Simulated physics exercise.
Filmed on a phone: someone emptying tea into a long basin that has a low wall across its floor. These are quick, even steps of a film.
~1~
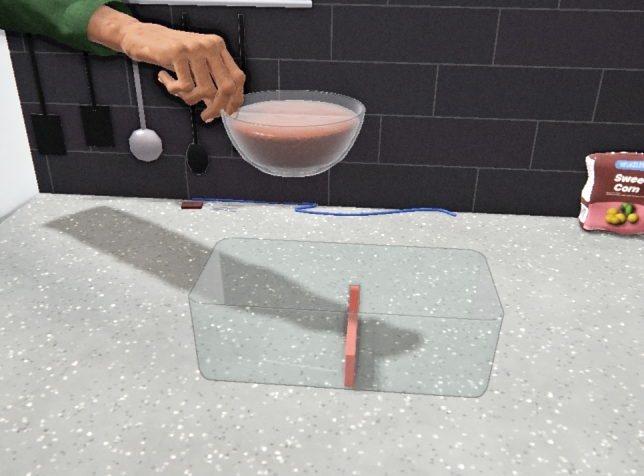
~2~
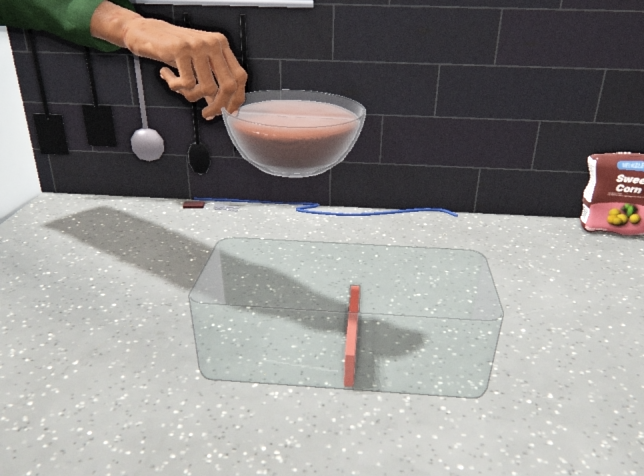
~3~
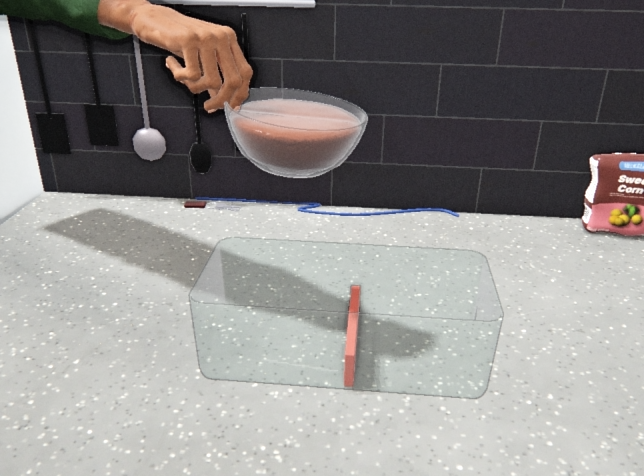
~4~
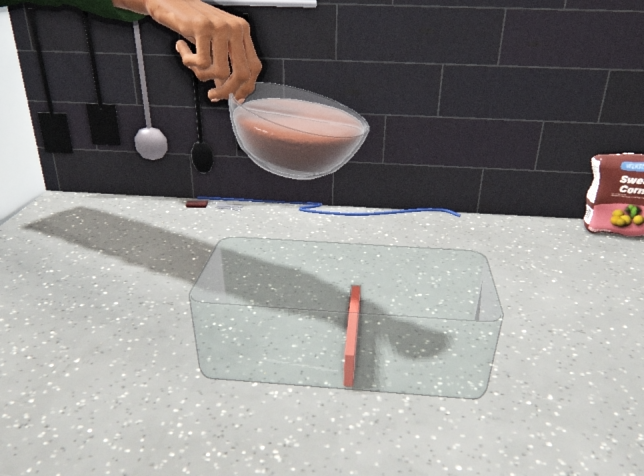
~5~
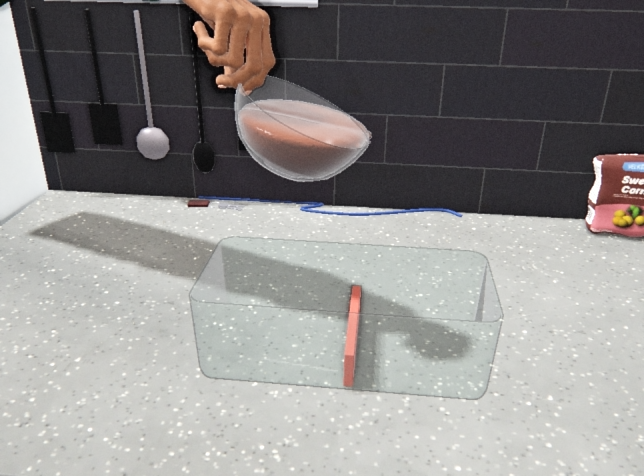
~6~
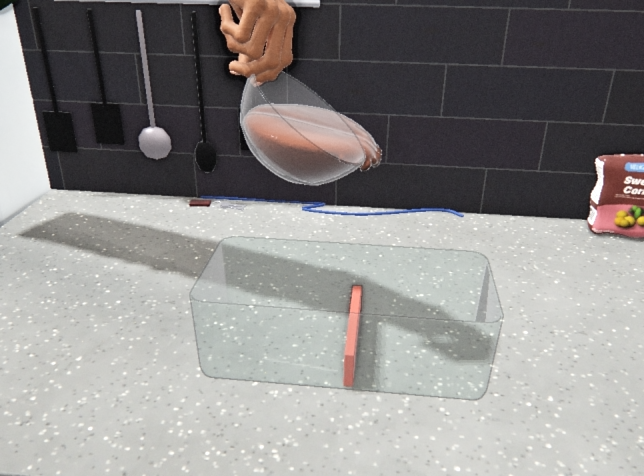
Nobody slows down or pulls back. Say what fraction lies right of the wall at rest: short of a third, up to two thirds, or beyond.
In the end over two thirds is right of the wall.
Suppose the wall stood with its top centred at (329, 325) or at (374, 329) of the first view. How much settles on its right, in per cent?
Roughly 80 per cent, and 60 per cent.
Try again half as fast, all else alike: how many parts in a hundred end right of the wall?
About 90 per cent.
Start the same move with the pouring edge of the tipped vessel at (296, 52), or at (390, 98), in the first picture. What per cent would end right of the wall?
The first gives 40 %, the second 80 %.
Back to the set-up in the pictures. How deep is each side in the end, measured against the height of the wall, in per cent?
The left part 10 per cent, the right part 40.
A moment on, the tilt is 109° and 2 per cent is still to pour, 0 is left of the wall and 56 right of it.
Next, the tilt is 117° and 0 per cent is still to pour, 12 is left of the wall and 77 right of it.
Then the tilt is 117° and 0 per cent is still to pour, 17 is left of the wall and 78 right of it.
Later the tilt is 117° and 0 per cent is still to pour, 18 is left of the wall and 78 right of it.
Finally, 18 per cent lies left of the wall, 78 right of it and 4 outside.
